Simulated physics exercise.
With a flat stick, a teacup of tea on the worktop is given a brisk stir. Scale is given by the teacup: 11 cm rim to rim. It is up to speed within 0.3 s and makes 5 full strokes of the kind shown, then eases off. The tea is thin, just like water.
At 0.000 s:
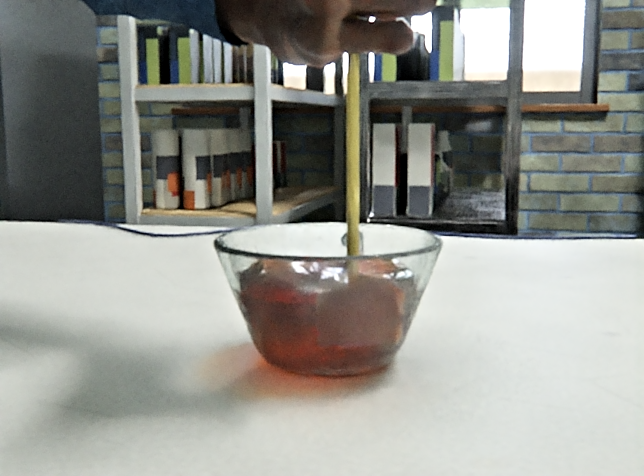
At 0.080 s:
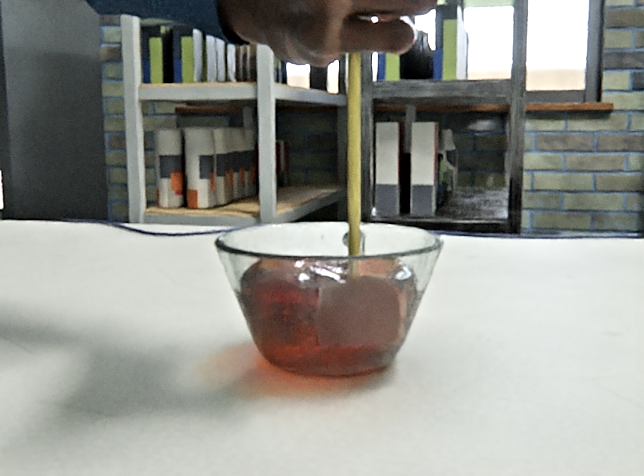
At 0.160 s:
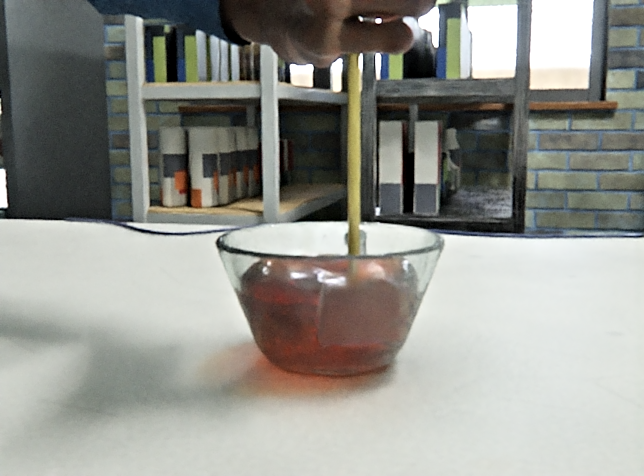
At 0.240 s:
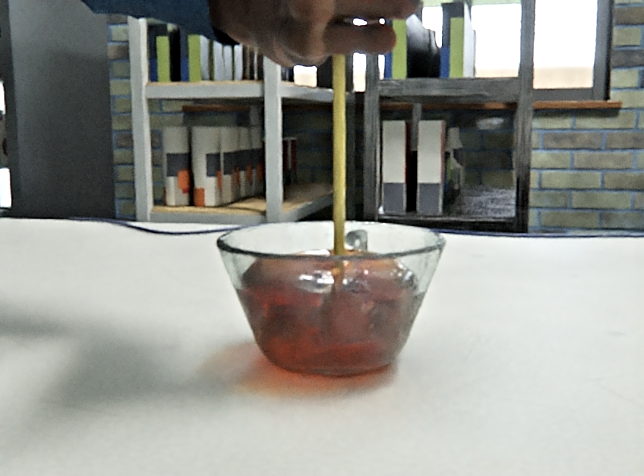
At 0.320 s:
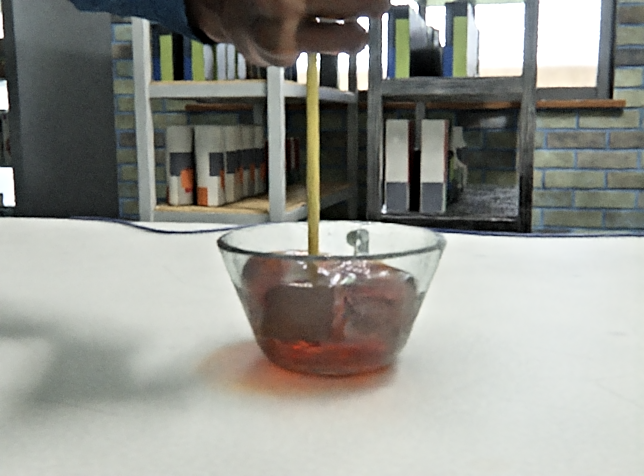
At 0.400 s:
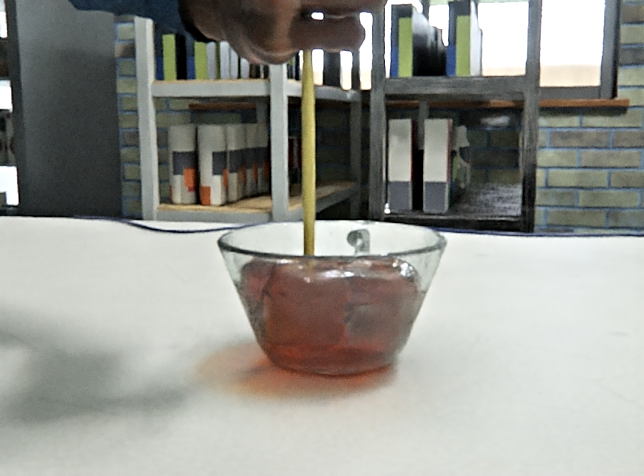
A hand held a thin yellowish stick upright in a clear glass cup of reddish tea on a white worktop, keeping it near the right of centre, then drew it leftward through the liquid.
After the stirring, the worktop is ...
It is still dry.
After 0.90 s 0 ml is over the rim.
After 1.39 s 0 ml is over the rim.
After 1.89 s 0 ml is over the rim.
After 2.39 s 0 ml is over the rim.
In the end 0 ml is over the rim.
